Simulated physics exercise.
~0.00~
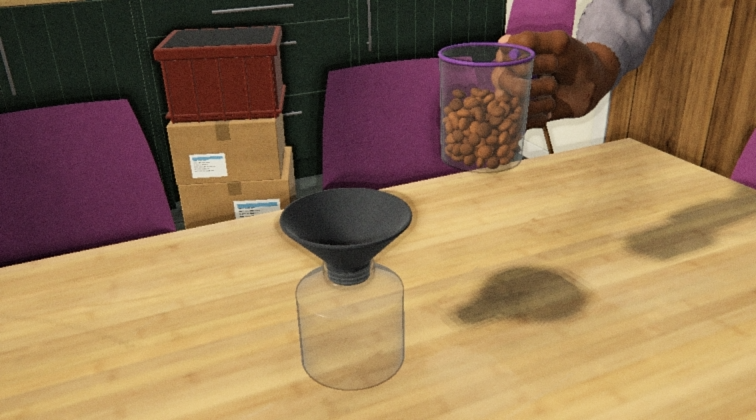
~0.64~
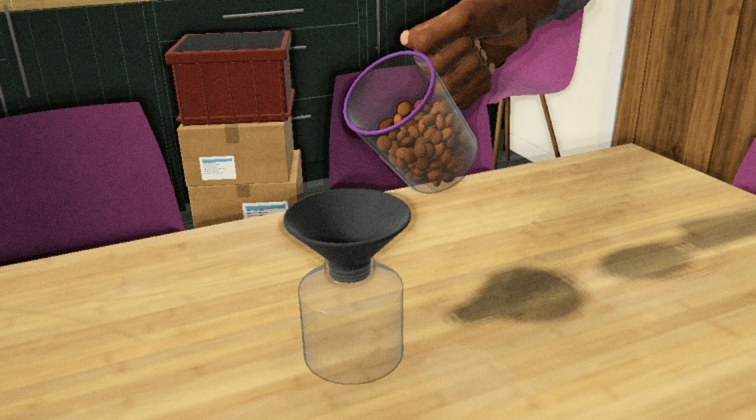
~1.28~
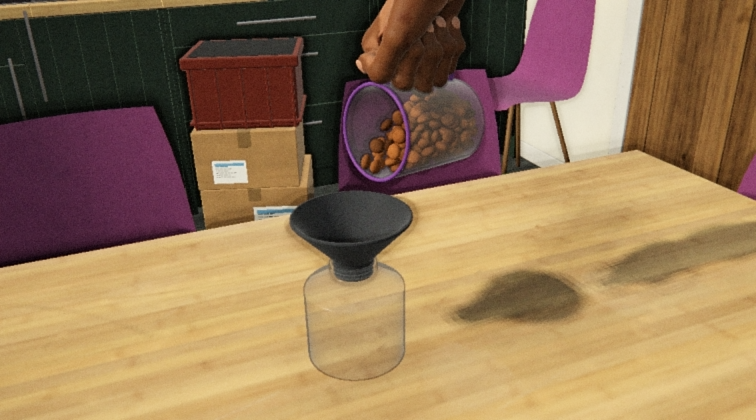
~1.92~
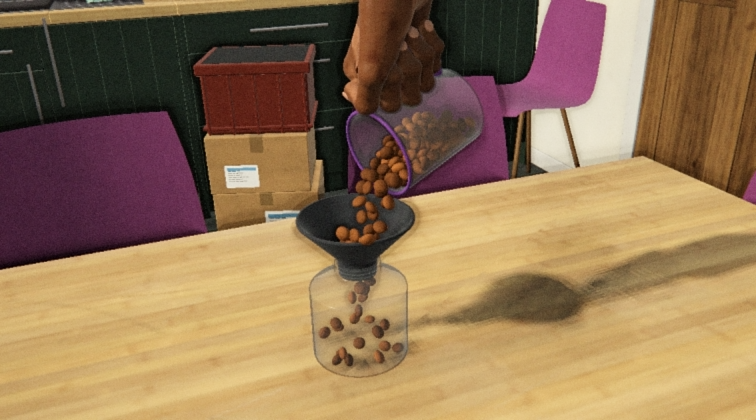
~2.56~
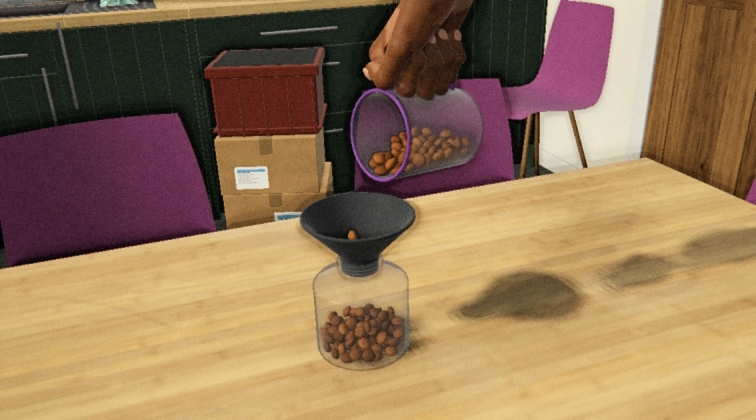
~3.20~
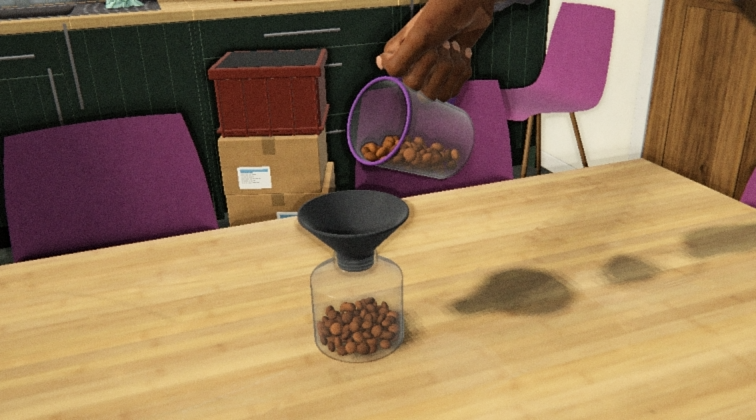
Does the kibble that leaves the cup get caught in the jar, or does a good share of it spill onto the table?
It is caught in the jar, dropping through the funnel with no noticeable spill on the table. A good share of the kibble also stays behind in the cup.
